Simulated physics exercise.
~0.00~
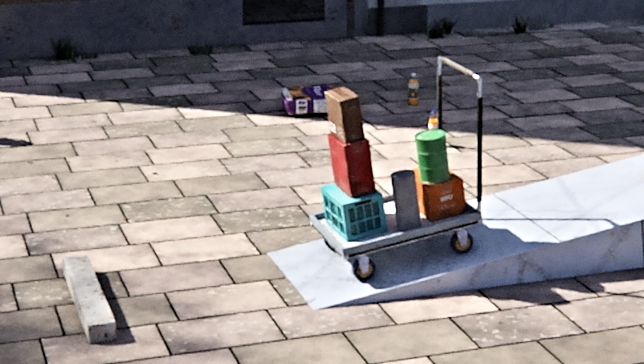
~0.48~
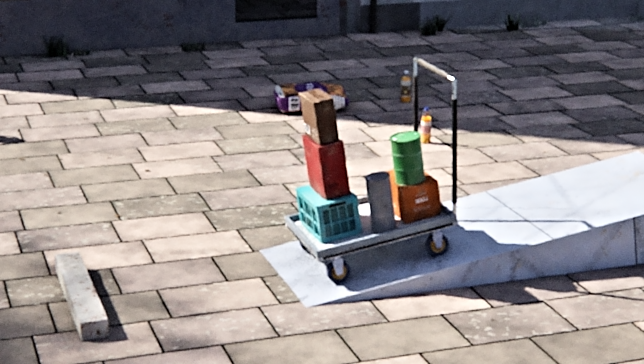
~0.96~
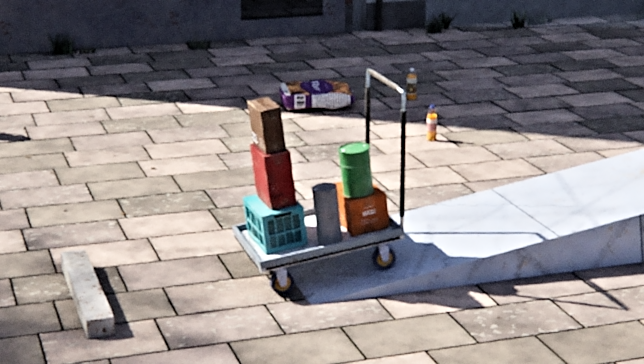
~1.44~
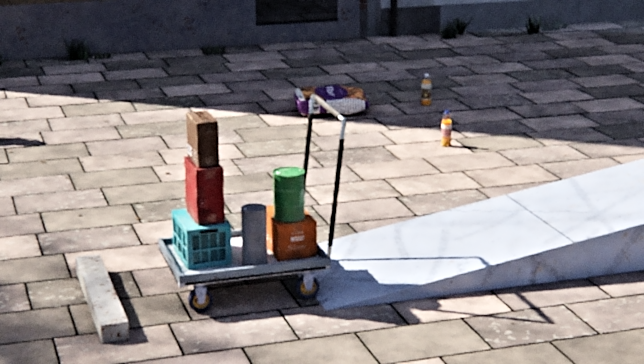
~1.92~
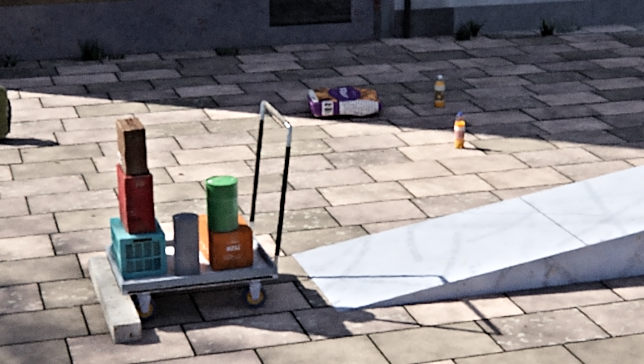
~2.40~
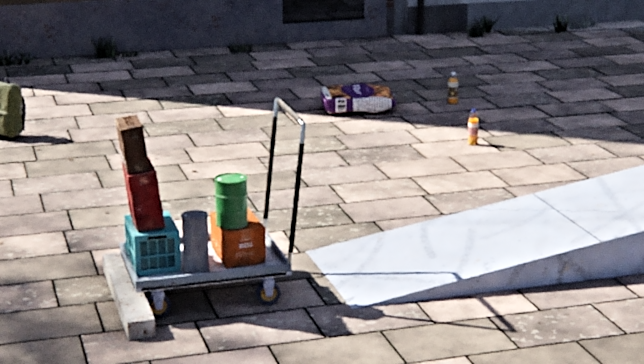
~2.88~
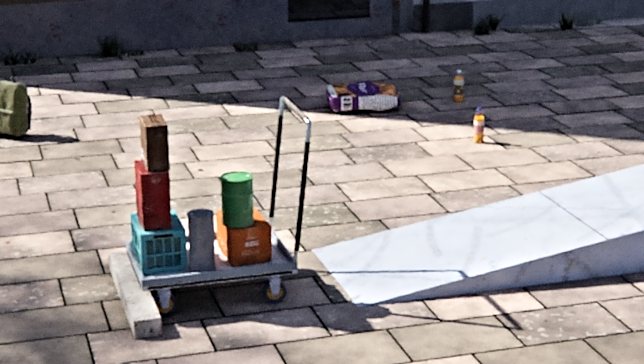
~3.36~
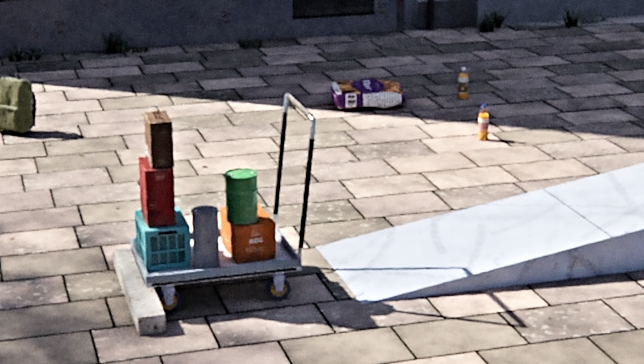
The video shows a trolley loaded with stacked boxes, a crate and canisters rolling left down a pale ramp and across paving until it stops against a kerb. The brown and red boxes tip slightly, then settle, and the whole load ends upright on the deck.
